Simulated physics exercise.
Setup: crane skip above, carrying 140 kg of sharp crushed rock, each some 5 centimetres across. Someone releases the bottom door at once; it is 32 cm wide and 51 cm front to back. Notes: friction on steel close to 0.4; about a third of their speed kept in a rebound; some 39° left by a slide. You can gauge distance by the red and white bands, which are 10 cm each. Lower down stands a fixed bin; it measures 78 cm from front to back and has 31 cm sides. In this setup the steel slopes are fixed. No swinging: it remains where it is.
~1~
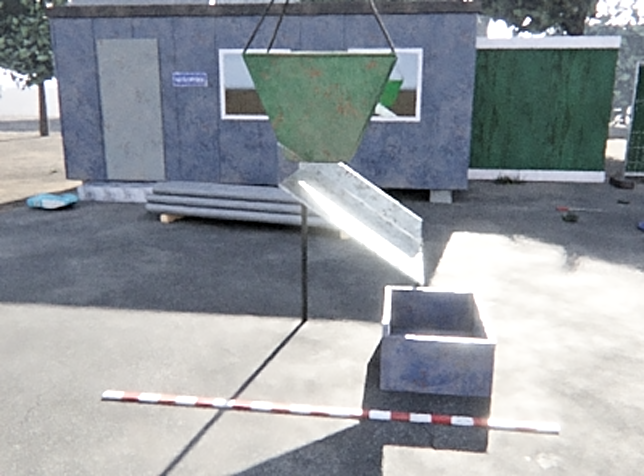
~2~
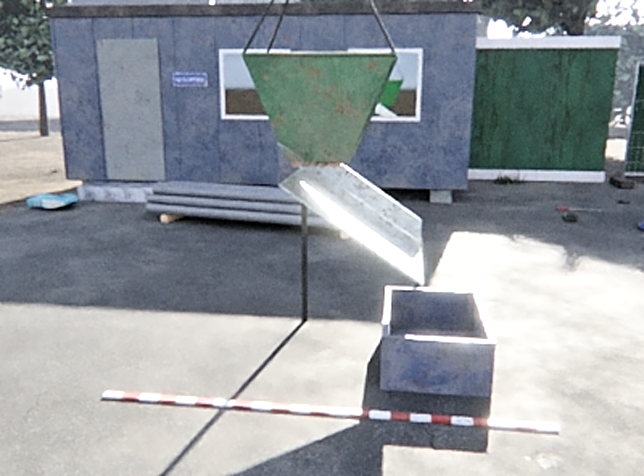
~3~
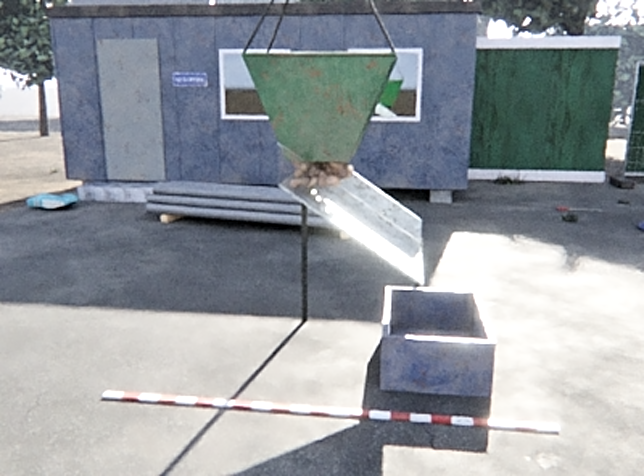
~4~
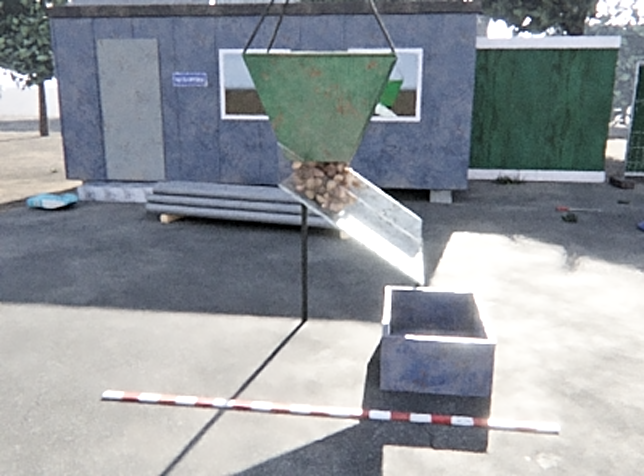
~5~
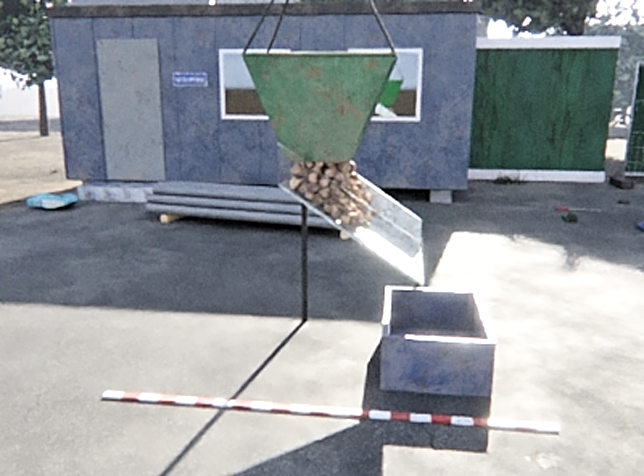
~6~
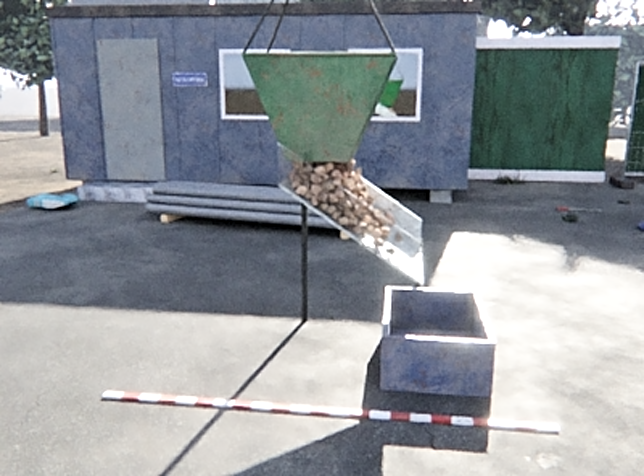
Brown stones emerging from the base of a hanging green skip and sliding down a sloping metal chute toward the right.
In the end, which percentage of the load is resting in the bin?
Some 82 per cent of the load ends in the bin.
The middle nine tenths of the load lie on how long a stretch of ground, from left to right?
It covers roughly 90 centimetres from left to right.
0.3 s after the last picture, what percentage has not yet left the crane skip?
Close to 25 per cent of the load.
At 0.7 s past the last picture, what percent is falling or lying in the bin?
Share: Around 45 %.
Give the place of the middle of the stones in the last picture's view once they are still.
Their centre ends up around (455, 341).
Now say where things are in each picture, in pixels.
In the first picture, the outlet is at (317, 152); nothing has dropped yet.
In the second picture, the outlet is at (317, 152); 5 % is out.
In the third picture, the outlet is at (317, 152); 12 % is out, the lowest stones still above the rim at (321, 182), 105 cm up.
In the fourth picture, the outlet is at (317, 152); 23 % is out, the lowest stones still above the rim at (342, 202), 94 cm up.
In the fifth picture, the outlet is at (317, 152); 35 % is out, the lowest stones still above the rim at (366, 216), 86 cm up.
In the sixth picture, the outlet is at (317, 152); 43 % is out, the lowest stones still above the rim at (387, 239), 75 cm up.
Then, 0.3 s after the last picture, 27 % in the crane skip, 61 % on the steel, 1 % falling or lying left of the bin, 11 % falling or lying in the bin; the stones farthest right are at (475, 310).
Then, 0.7 s after the last picture, 0 % in the crane skip, 55 % on the steel, 43 % falling or lying in the bin, 2 % falling or lying beside or right of the bin; the stones farthest right are at (554, 362).
Then, 1.3 s after the last picture, 0 % in the crane skip, 9 % on the steel, 77 % falling or lying in the bin, 13 % falling or lying beside or right of the bin; the stones farthest right are at (580, 356).
Then, 2.2 s after the last picture, 0 % in the crane skip, 82 % falling or lying in the bin, 18 % falling or lying beside or right of the bin; the stones farthest right are at (608, 373).
Then, 4.1 s after the last picture, 0 % in the crane skip, 82 % in the bin, 18 % beside or right of the bin; the stones farthest right are at (608, 373).
